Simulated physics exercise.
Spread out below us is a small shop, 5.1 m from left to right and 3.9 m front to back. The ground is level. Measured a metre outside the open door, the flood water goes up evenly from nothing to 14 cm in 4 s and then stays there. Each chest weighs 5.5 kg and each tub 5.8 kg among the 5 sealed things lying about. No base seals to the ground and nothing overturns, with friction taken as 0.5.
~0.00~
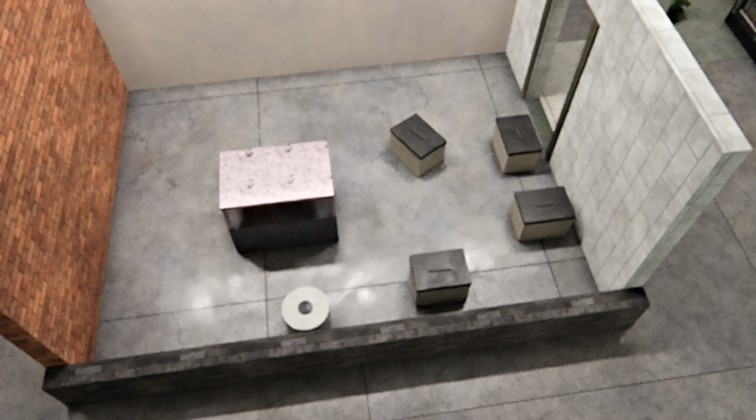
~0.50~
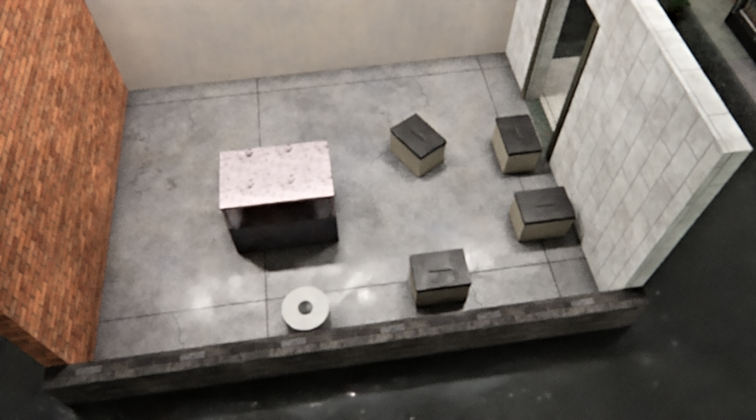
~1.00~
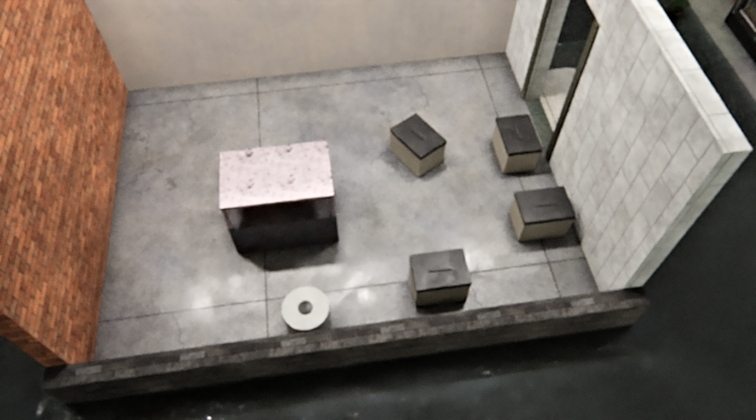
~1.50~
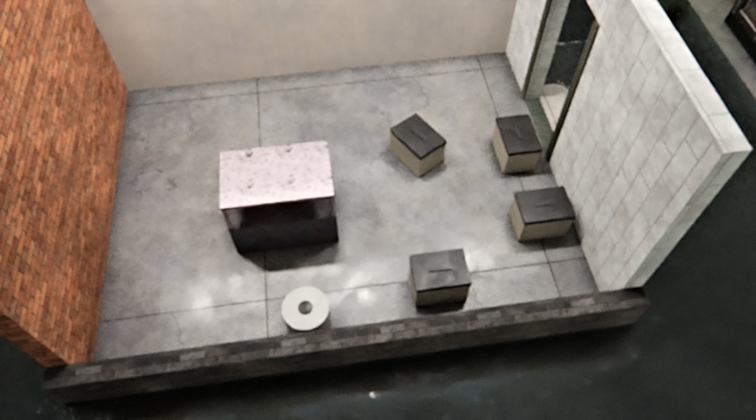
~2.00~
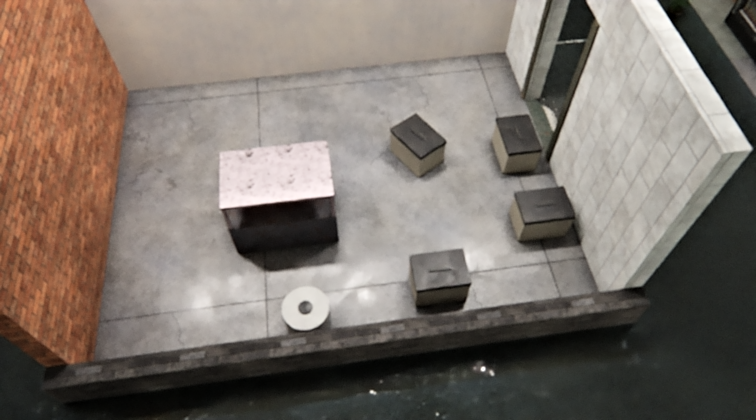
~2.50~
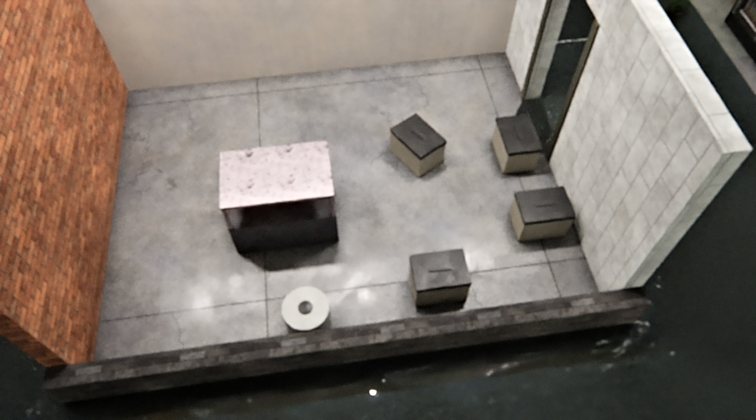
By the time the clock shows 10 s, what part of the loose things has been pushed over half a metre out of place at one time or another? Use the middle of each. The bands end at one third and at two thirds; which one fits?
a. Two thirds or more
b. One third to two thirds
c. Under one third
One third to two thirds (b).
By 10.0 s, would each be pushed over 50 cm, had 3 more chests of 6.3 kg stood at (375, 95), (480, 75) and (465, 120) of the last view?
The first one tops the mark, the next stays inside the mark, and the last tops the mark.
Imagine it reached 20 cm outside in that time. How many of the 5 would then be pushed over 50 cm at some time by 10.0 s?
With that change, 3 of them.
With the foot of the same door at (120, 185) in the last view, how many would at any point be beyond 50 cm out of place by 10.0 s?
1.
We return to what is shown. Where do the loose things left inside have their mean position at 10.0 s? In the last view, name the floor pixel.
(410, 249).
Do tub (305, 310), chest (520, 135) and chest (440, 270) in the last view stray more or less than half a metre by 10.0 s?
So that's inside it for the first, beyond it for the second and inside it for the last.
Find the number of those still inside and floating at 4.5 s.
0 at that moment.
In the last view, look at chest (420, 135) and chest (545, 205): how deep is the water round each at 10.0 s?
About 3 and 1 cm.
After 3.5 s 0 of 5 are over 50 cm from their spots; 0 afloat.
After 4.5 s 1 of 5 are over 50 cm from their spots; 0 afloat.
After 7.0 s 2 of 5 are over 50 cm from their spots; 0 afloat.
After 10.0 s 2 of 5 are over 50 cm from their spots, and 2 have been at some point; 0 afloat.
